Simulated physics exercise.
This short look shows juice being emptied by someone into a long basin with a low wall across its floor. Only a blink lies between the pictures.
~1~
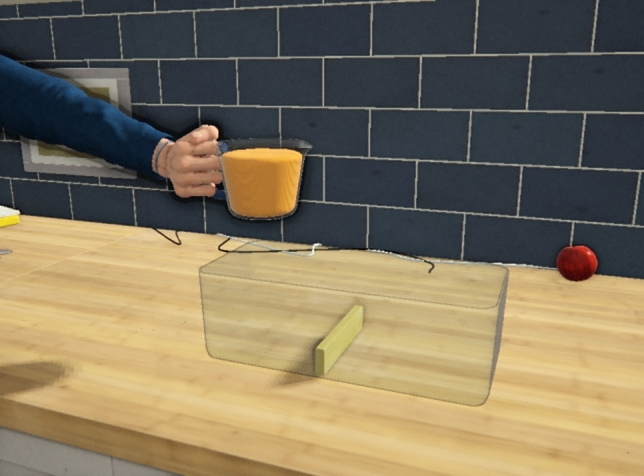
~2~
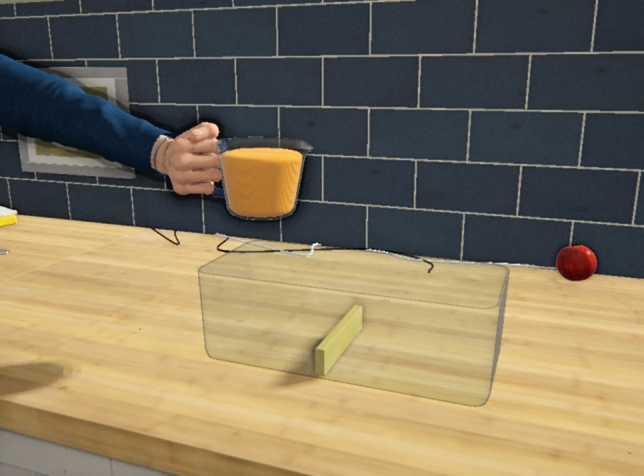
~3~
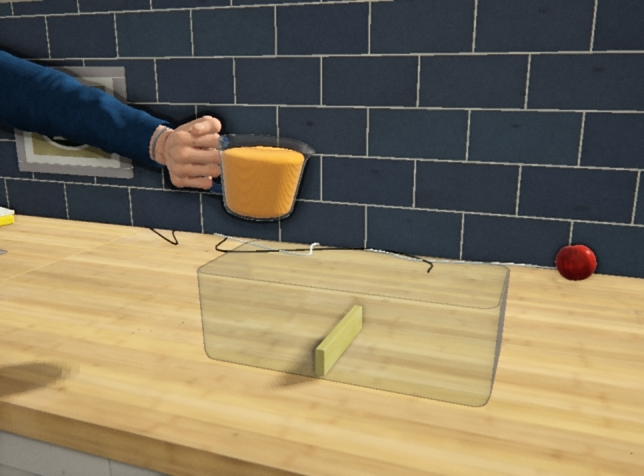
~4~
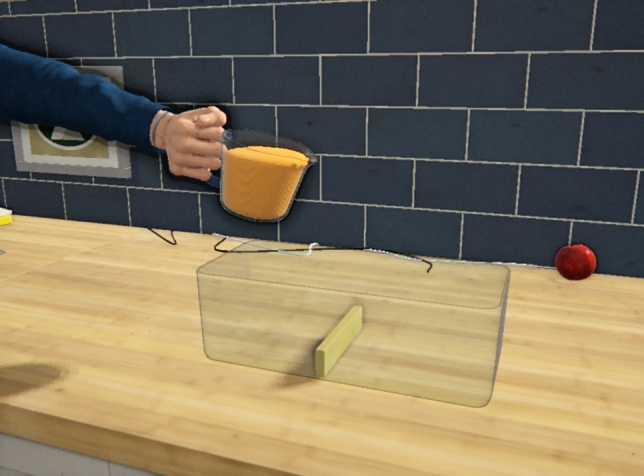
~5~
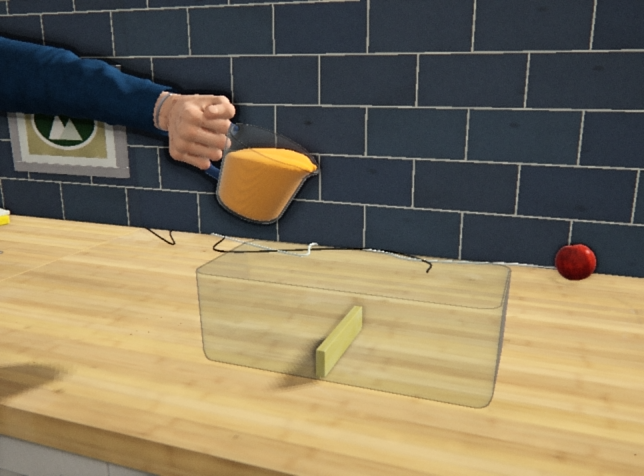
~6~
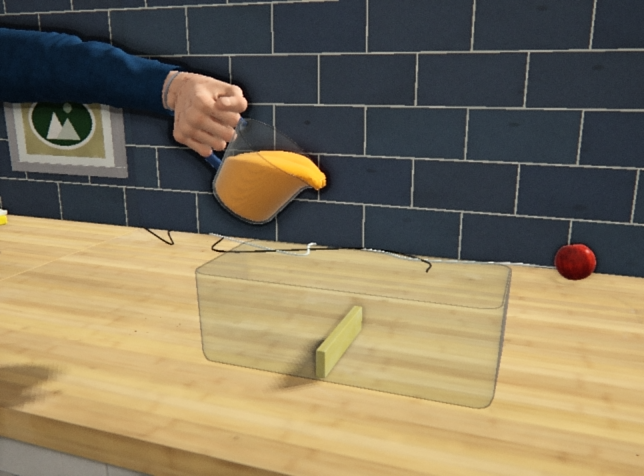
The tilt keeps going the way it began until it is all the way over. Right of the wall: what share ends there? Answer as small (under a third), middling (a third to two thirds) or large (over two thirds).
Middling, between a third and two thirds.
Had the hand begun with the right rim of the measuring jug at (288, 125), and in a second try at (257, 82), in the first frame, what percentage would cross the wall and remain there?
Try one: 25 %; try two: 10 %.
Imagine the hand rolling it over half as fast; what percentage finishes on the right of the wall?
I'd say roughly 70 in every hundred ends up there.
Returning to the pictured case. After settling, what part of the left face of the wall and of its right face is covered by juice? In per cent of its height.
I'd put the left at about 30 and the right at about 20.
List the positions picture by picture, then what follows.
In the first frame, tilt 0°; pouring edge (311, 147); surface from (228, 152) to (301, 156); the long basin's rim runs from (226, 256) to (503, 288); the wall's top is at (341, 327).
In the second frame, tilt 2°; pouring edge (312, 148); surface from (228, 151) to (301, 156).
In the third frame, tilt 7°; pouring edge (314, 152); surface from (229, 149) to (303, 157).
In the fourth frame, tilt 15°; pouring edge (317, 161); surface from (231, 149) to (307, 160).
In the fifth frame, tilt 25°; pouring edge (319, 172); surface from (233, 155) to (315, 165).
In the sixth frame, tilt 37°; pouring edge (319, 186); surface from (230, 162) to (318, 177); 4 per cent is over the edge.
A moment on, the measuring jug is tipped right over and 26 per cent is still to pour, 17 is left of the wall and 33 right of it.
Next, the measuring jug is tipped right over and 1 per cent is still to pour, 55 is left of the wall and 42 right of it.
Then the measuring jug is tipped right over and 0 per cent is still to pour, 53 is left of the wall and 46 right of it.
Later the measuring jug is tipped right over and 0 per cent is still to pour, 53 is left of the wall and 46 right of it.
In the end 53 per cent lies left of the wall, 46 right of it and 1 outside.
